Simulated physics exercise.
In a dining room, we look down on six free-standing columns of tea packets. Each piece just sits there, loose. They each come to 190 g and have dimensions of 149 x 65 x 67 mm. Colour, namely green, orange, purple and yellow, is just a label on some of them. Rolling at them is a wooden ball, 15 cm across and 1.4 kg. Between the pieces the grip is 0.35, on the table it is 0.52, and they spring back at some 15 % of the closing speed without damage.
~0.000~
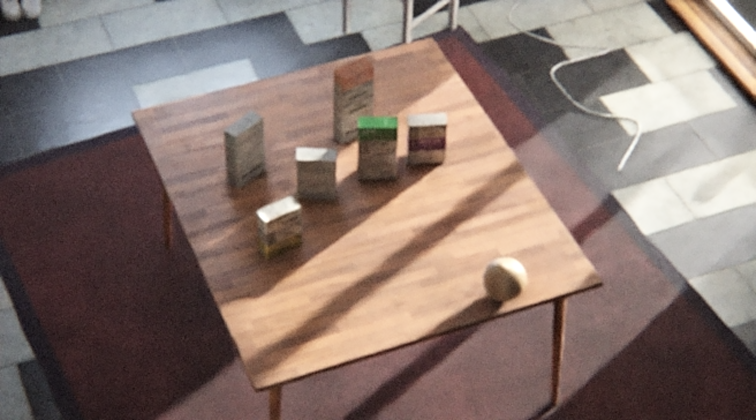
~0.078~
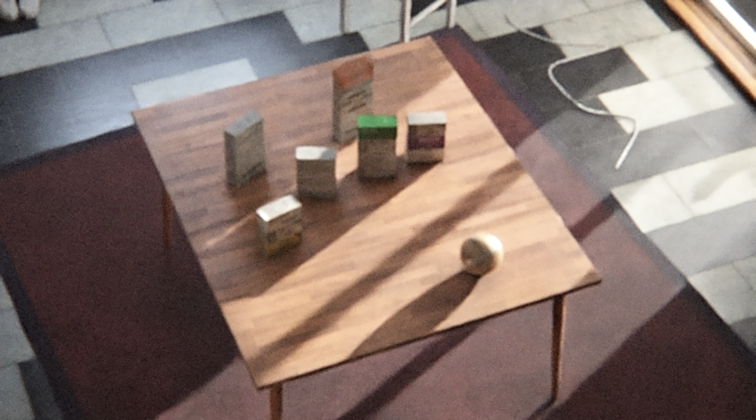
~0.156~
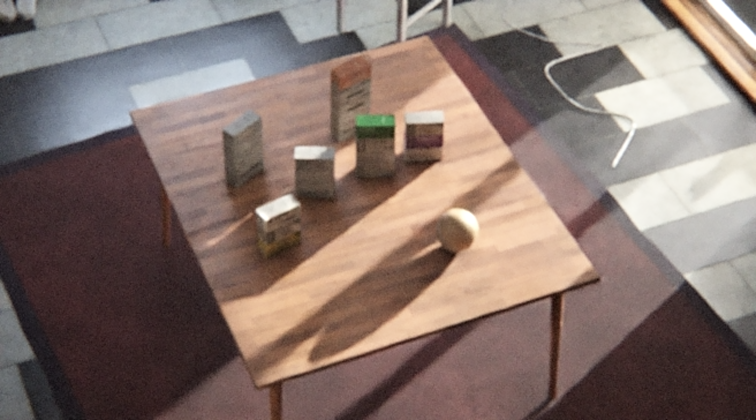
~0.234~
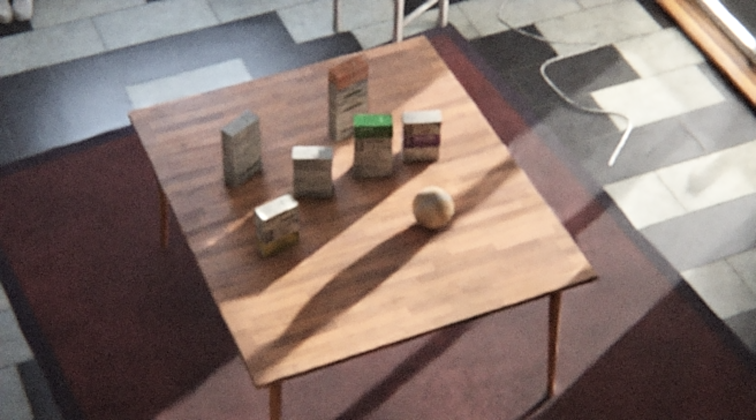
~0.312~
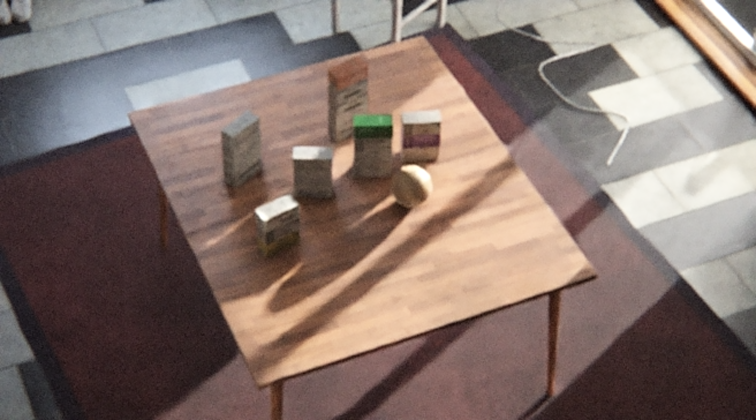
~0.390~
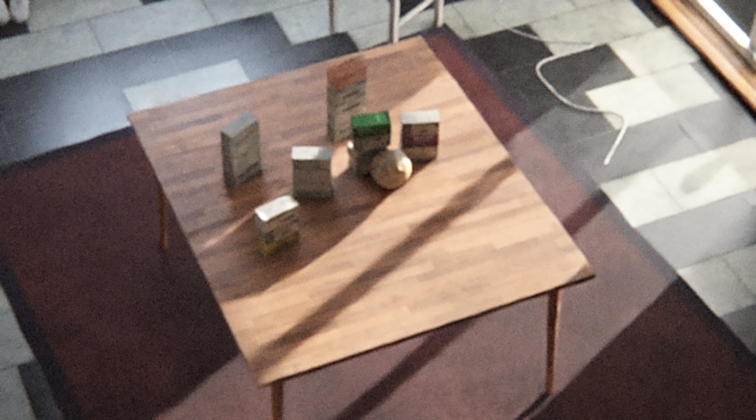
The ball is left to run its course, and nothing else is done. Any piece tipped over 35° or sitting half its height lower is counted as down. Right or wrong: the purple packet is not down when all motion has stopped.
Right.
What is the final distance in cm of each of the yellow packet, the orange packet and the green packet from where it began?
I'd estimate yellow at 0 cm, orange at 4 cm and green at 26 cm.
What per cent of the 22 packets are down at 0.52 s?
By that time it is 10 percent.
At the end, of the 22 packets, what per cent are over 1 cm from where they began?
The share is 40 %.
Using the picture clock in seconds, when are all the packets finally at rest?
At about 1.0 s.
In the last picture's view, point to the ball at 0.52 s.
I'd put it somewhere around (370, 147).
Around 0.52 s, ball still moving; 2 of the 22 packets down; purple packet unmoved; green packet tipped 46°.
Around 0.72 s, ball still moving; 2 of the 22 packets down; purple packet unmoved; green packet on its side.
Finally (1.4 s), ball rolling away; 2 of the 22 packets down; purple packet unmoved; orange packet displaced 42 mm; green packet 20 cm lower. Seen by the last camera, middles, purple packet near (419, 136), orange packet near (339, 69).
